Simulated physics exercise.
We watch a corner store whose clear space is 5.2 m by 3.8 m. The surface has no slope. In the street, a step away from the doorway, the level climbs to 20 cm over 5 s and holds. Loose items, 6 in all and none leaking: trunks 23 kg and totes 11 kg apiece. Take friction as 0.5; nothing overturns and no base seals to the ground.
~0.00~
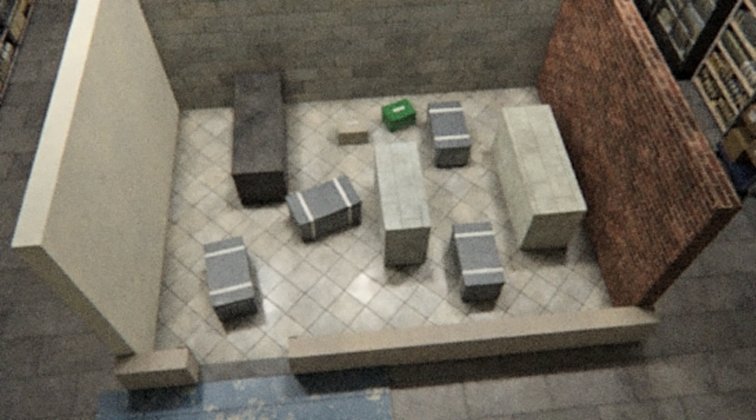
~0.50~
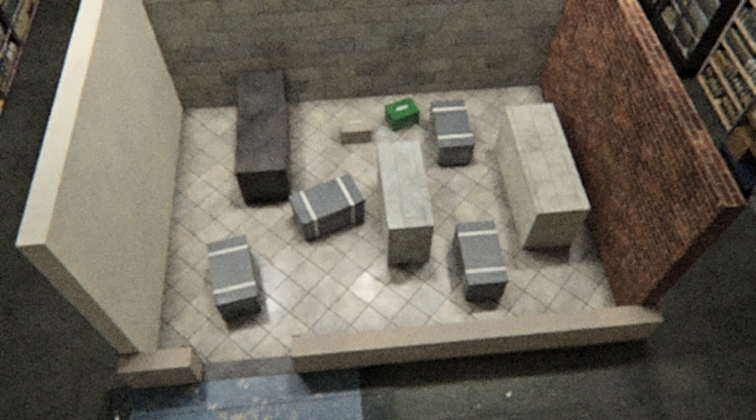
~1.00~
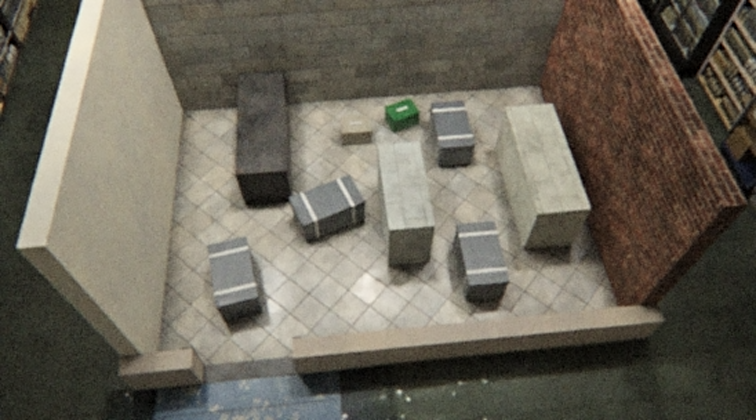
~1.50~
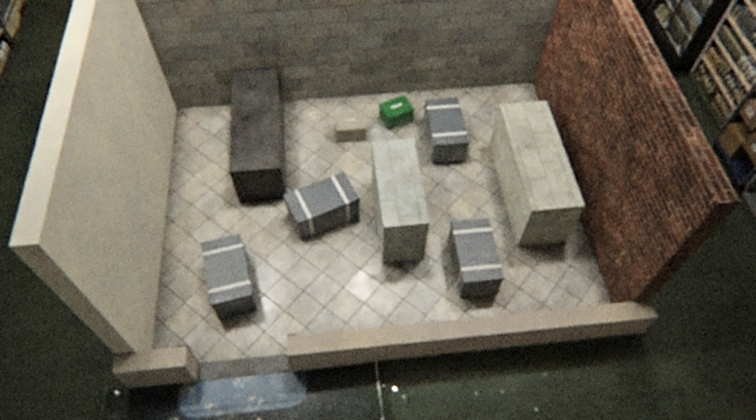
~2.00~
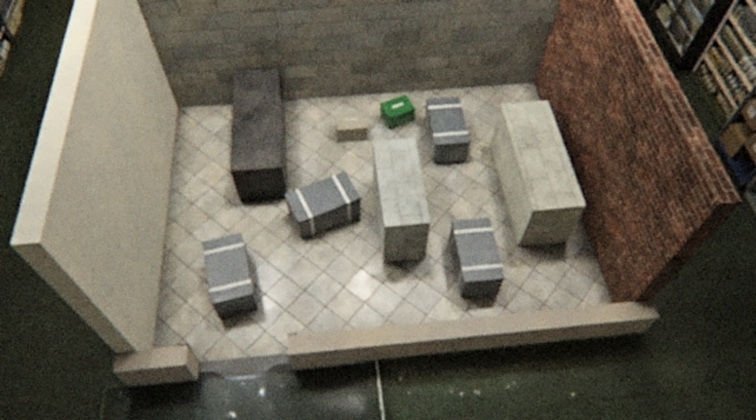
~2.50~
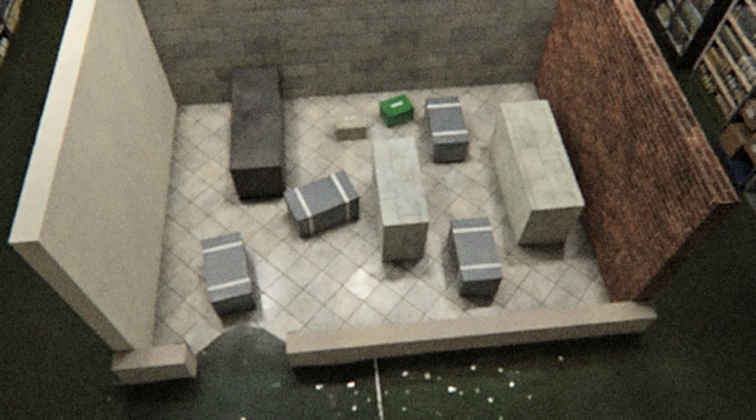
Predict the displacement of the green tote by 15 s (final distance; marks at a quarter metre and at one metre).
Green tote gets carried off.
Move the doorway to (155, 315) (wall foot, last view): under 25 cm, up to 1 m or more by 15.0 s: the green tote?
In that case the green tote barely shifts.
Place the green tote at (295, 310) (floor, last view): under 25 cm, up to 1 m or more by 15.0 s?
It is nudged along.
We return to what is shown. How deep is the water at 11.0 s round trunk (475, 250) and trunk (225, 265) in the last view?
About 3 and 11 cm.
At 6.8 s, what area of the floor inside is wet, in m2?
Some 8.5 m2.
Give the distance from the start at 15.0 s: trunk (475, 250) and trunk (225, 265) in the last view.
In turn: 0 cm, 300 cm.
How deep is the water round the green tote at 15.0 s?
About 7 cm.
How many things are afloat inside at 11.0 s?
At that moment 3.
After 3.5 s the green tote is near (397, 105), 0.0 m from its start, aground; 0 afloat.
After 6.8 s the green tote is near (397, 105), 0.0 m from its start, aground; 0 afloat.
After 11.0 s the green tote is near (403, 100), 0.1 m from its start, aground; 3 afloat.
After 15.0 s the green tote is near (508, 92), 1.6 m from its start, aground; 2 afloat.
